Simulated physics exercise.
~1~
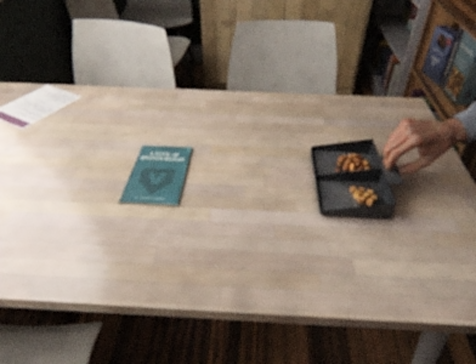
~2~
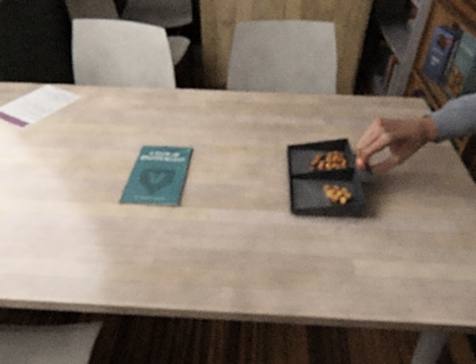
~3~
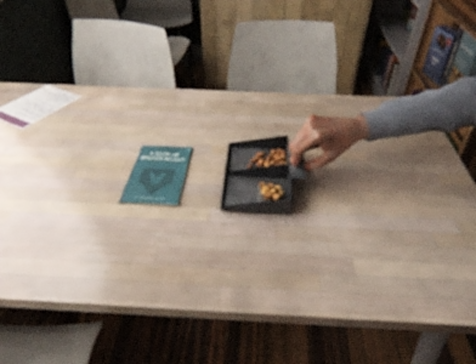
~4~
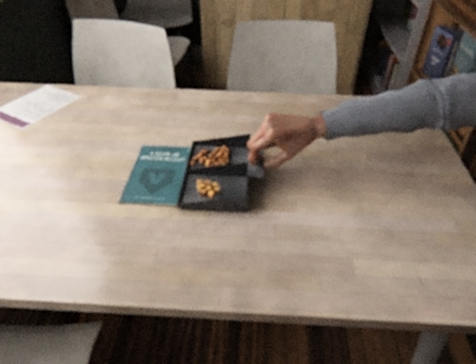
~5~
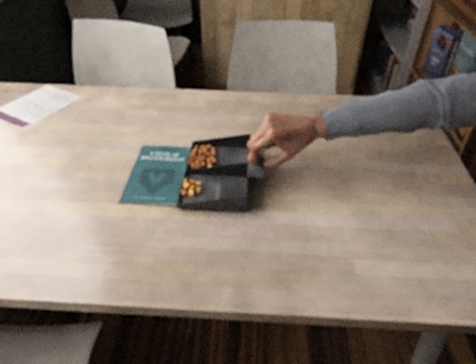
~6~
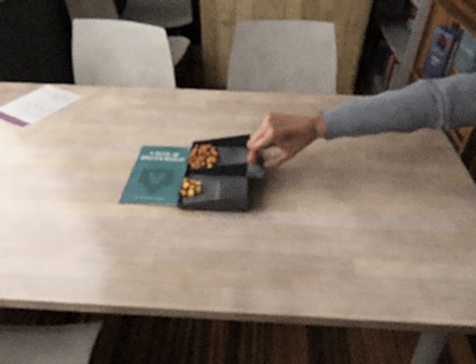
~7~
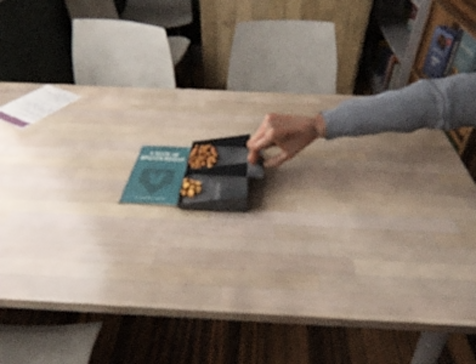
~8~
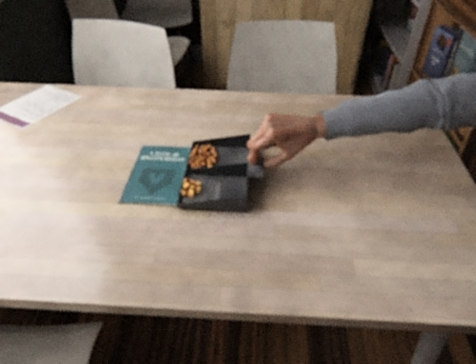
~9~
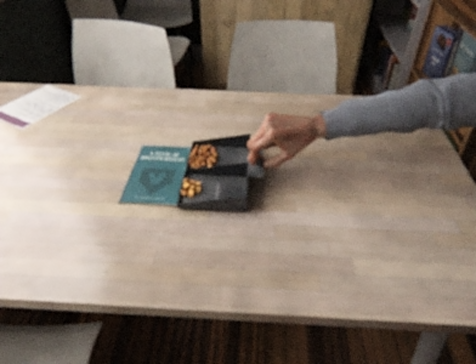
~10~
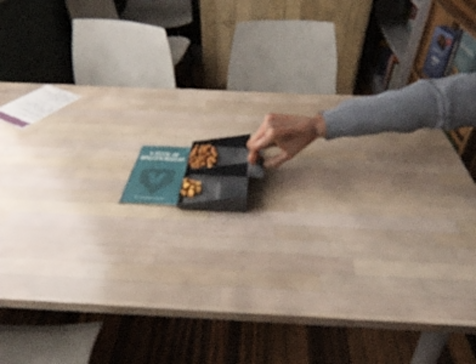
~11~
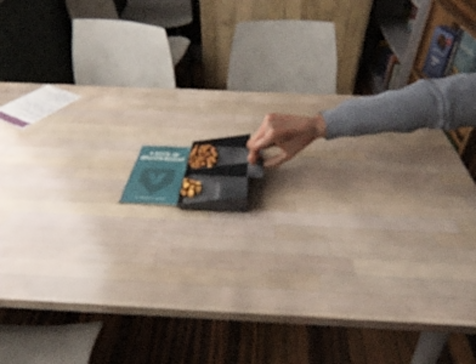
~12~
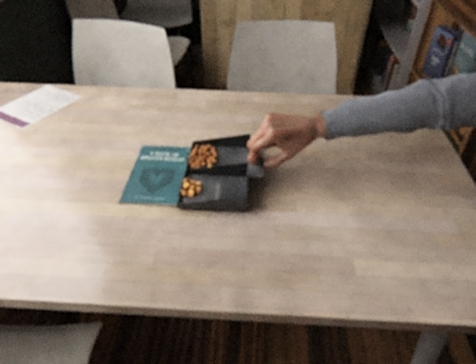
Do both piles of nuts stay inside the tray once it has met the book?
Yes, the nearer and the farther piles both remain inside the tray, having shifted towards its front rim.
